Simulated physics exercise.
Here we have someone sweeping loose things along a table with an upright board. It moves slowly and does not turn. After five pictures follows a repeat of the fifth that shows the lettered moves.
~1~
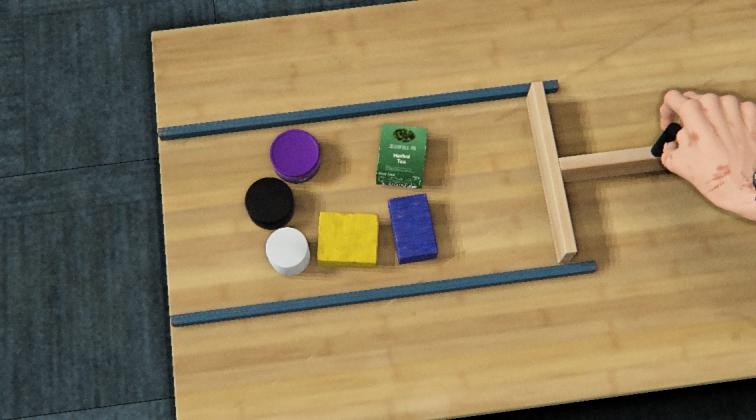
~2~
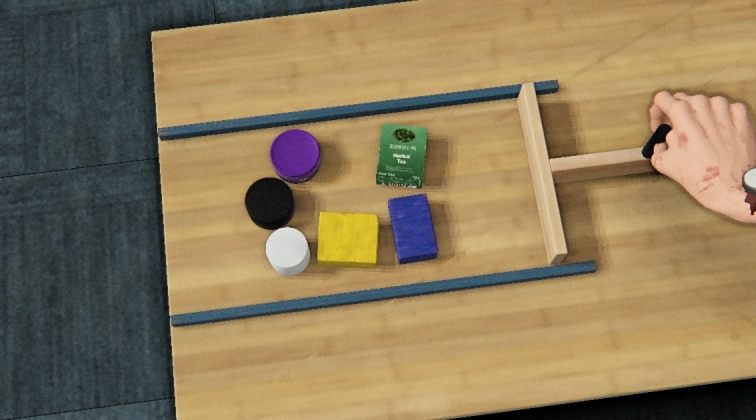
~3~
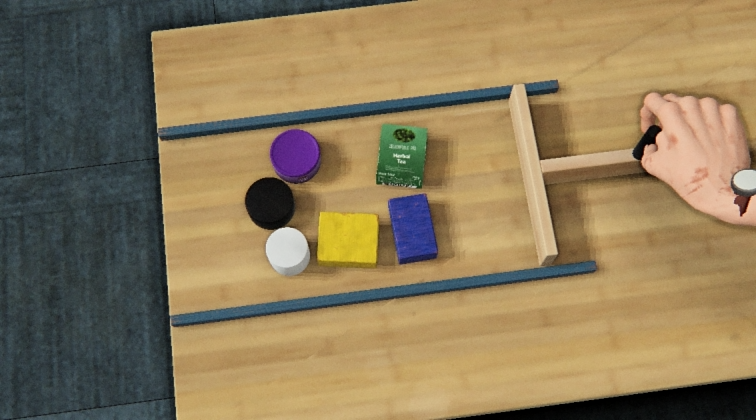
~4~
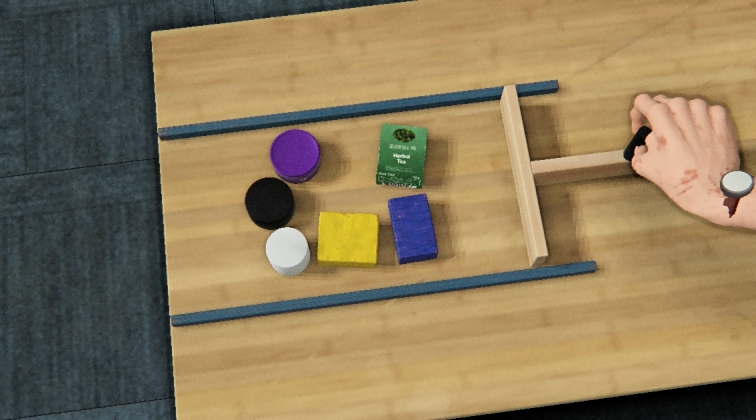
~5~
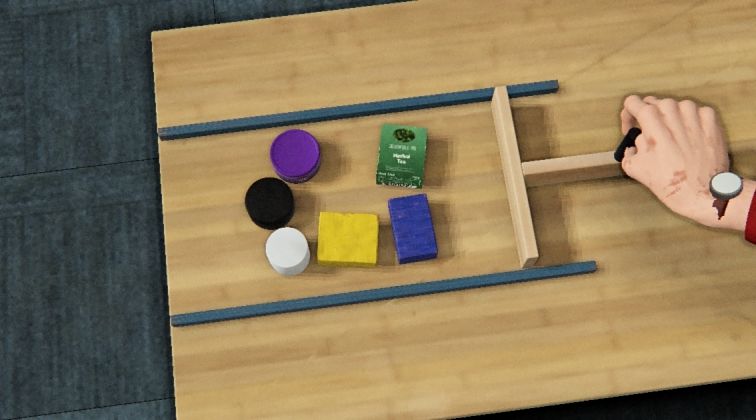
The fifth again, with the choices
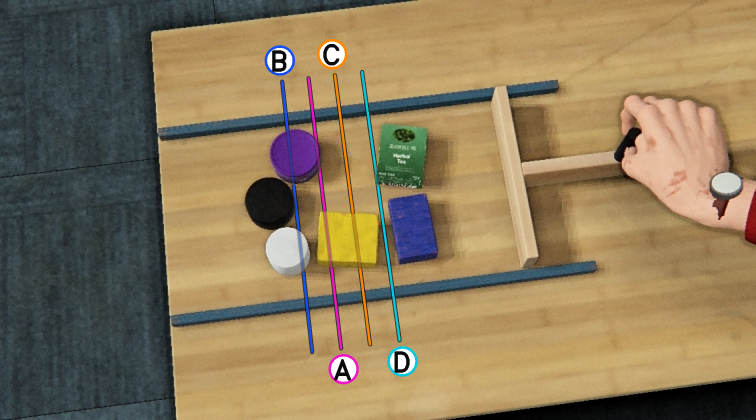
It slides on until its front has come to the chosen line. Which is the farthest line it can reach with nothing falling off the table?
B.
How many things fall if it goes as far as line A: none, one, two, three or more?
By then, none.
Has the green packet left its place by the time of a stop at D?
Yes.
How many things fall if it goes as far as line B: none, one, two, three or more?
In all, none.
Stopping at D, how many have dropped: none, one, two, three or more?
In all, none.
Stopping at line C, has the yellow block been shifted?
Yes.
On the marked copy, A at (324, 207); B at (296, 211); C at (352, 204); D at (380, 200).
Following B. Soon after the start, board (437, 179); black tin (270, 204); white pot (288, 252).
Later, board (359, 189); white pot (240, 258); purple tub (276, 159).
In the end, board (299, 197); white pot (179, 266); purple tub (218, 166); nothing has fallen.
As for the rest, A is safe but short; C is safe but short; D is safe but short.
